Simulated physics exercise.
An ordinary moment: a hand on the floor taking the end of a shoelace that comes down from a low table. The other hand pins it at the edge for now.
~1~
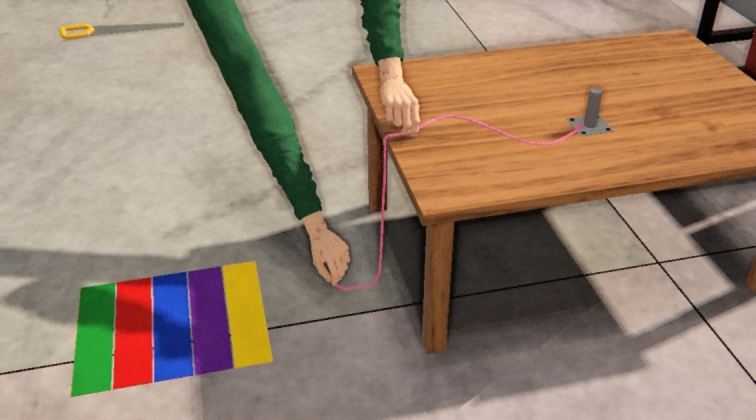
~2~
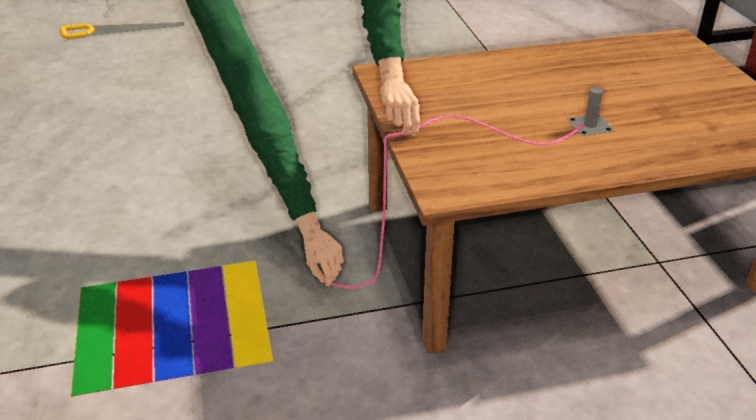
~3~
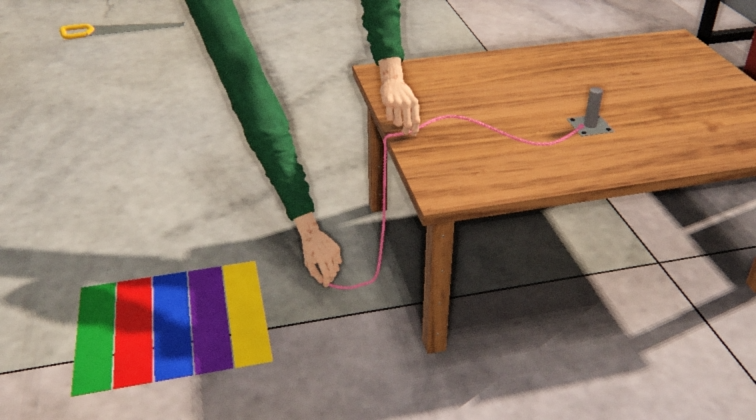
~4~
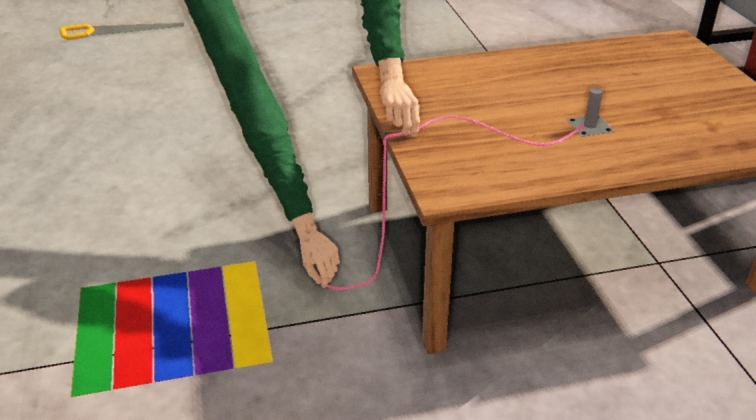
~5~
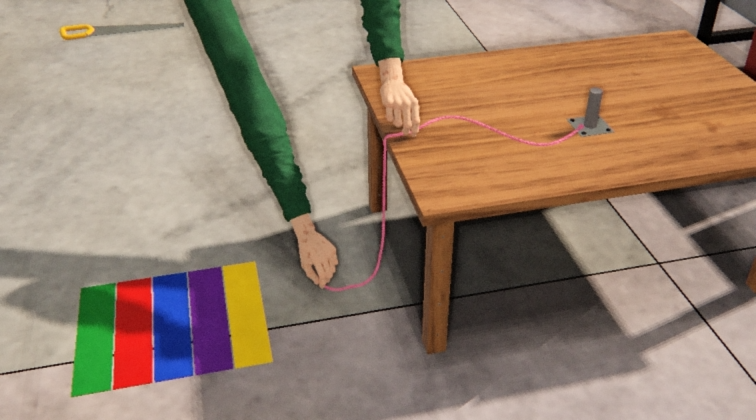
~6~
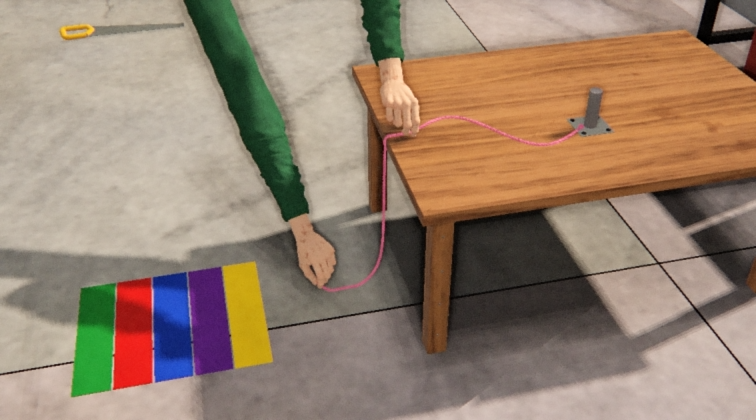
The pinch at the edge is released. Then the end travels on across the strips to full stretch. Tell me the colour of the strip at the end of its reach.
It is blue.
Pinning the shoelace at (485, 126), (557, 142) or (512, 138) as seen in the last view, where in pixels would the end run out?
Those spots come out as (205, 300), (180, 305) and (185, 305).
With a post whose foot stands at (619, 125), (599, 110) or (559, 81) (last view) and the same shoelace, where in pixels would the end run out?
Try by try: (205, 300), (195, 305) and (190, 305).
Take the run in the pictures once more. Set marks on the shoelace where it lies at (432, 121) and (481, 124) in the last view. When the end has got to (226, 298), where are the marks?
They end up at (401, 139) and at (456, 135).
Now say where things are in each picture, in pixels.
In the first picture, end (332, 281); yellow (251, 344); purple (212, 351); blue (173, 358); red (133, 365); green (92, 372).
In the second picture, end (326, 282); shoelace through (564, 139) (493, 129) (429, 122) (385, 157) (384, 217) (377, 274).
In the third picture, end (324, 282).
In the fourth picture, end (322, 283); shoelace through (563, 139) (493, 129) (429, 123) (385, 158) (384, 217) (375, 275).
In the fifth picture, end (320, 283).
In the sixth picture, end (318, 284); shoelace through (563, 139) (493, 129) (429, 123) (385, 158) (383, 218) (371, 276).
Soon after, end near (226, 298); over yellow.
After that, end near (190, 304); over purple.
At the stop, end near (169, 308); over blue. The blue one.
